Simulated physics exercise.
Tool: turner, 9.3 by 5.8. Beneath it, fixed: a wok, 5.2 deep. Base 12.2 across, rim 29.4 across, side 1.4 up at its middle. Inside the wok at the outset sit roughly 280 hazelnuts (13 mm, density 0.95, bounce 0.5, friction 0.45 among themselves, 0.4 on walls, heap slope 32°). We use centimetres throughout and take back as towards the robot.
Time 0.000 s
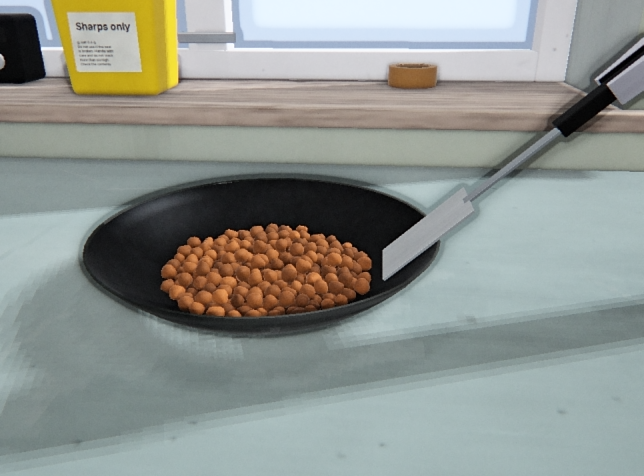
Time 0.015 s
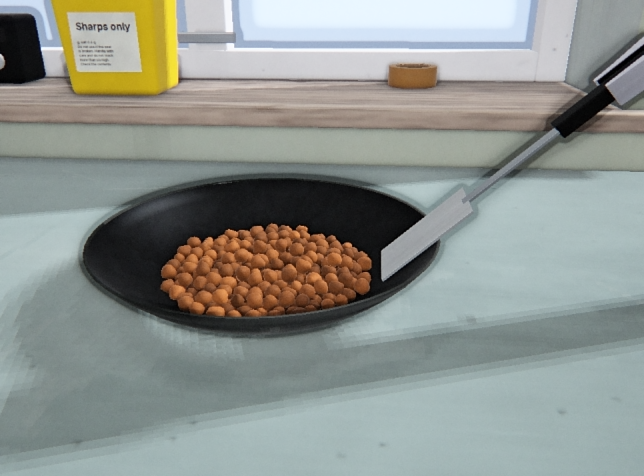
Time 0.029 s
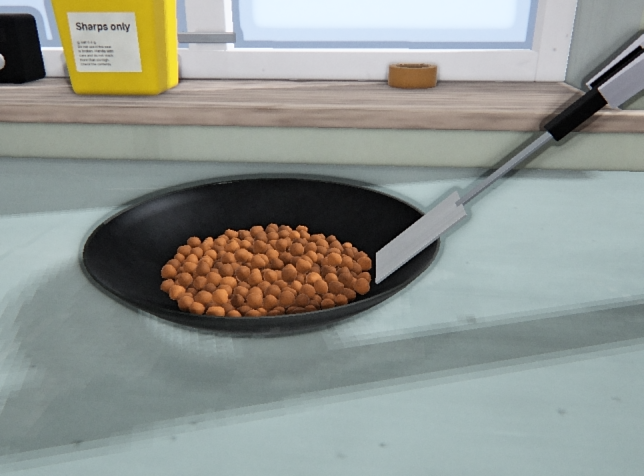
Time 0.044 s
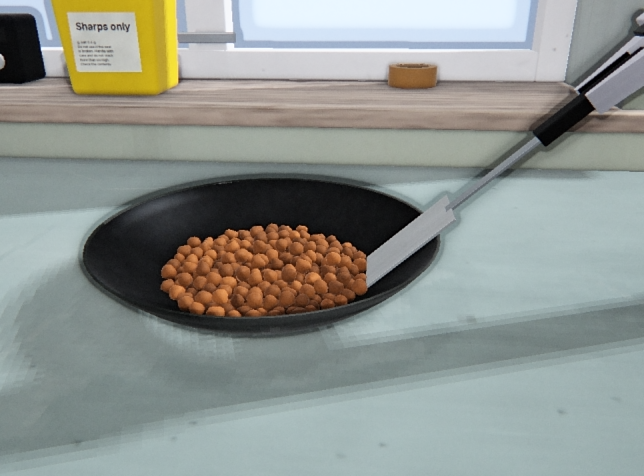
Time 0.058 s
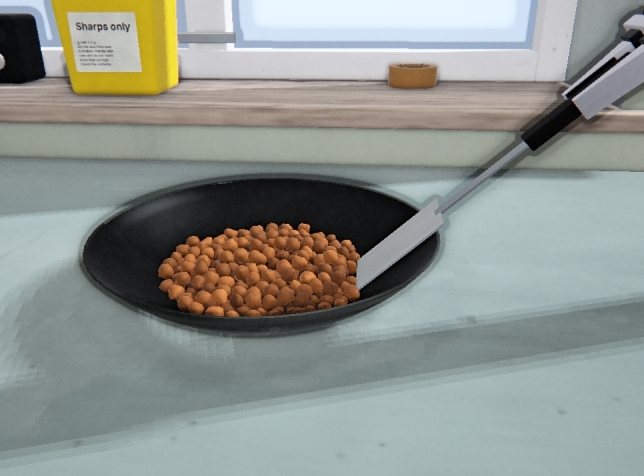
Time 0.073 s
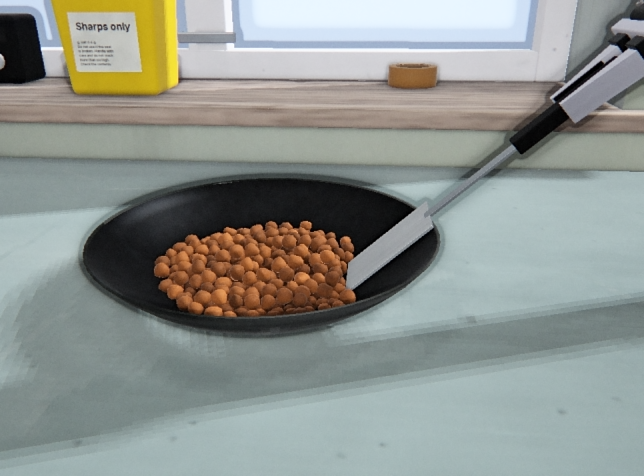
To begin with, a black wok holding a heap of round brown hazelnuts sits on a pale surface, a metal turner resting at its right side. The turner then slides slowly left and slightly down into the heap, nudging the nearest nuts a little leftward.
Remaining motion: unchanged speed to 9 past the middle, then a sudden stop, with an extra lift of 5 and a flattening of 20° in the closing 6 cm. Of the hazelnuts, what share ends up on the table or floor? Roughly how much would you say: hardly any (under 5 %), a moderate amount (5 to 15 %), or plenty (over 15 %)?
I'd say a moderate amount.
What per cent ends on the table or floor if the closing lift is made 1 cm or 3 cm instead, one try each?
0 and 0 %.
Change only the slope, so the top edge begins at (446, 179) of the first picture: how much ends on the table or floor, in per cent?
Roughly 5%.
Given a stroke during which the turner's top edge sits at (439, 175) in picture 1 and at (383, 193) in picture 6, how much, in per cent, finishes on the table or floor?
Off the vessel, on the table or floor: Some 10 percent.
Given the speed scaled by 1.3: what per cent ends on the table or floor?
Estimate: Approx. 5 %.
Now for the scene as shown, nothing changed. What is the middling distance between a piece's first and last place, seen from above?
The figure is about 3 cm.
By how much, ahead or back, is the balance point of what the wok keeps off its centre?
The balance point lies close to 3.5 cm ahead.
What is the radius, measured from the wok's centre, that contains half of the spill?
32 cm or so.
After 0.17 s, sloping 43°, highest piece 4 above the table; 275 in the wok.
After 0.28 s, sloping 37°, highest piece 5 above the table; 275 in the wok.
After 0.53 s, sloping 23°, highest piece 7 above the table; 256 in the wok, 18 on the table or floor, 1 on the blade or in flight.
After 1.58 s, sloping 23°, highest piece 4 above the table; 256 in the wok, 19 on the table or floor.
At rest, 256 in the wok, 19 on the table or floor. That is 7 % on the table or floor.
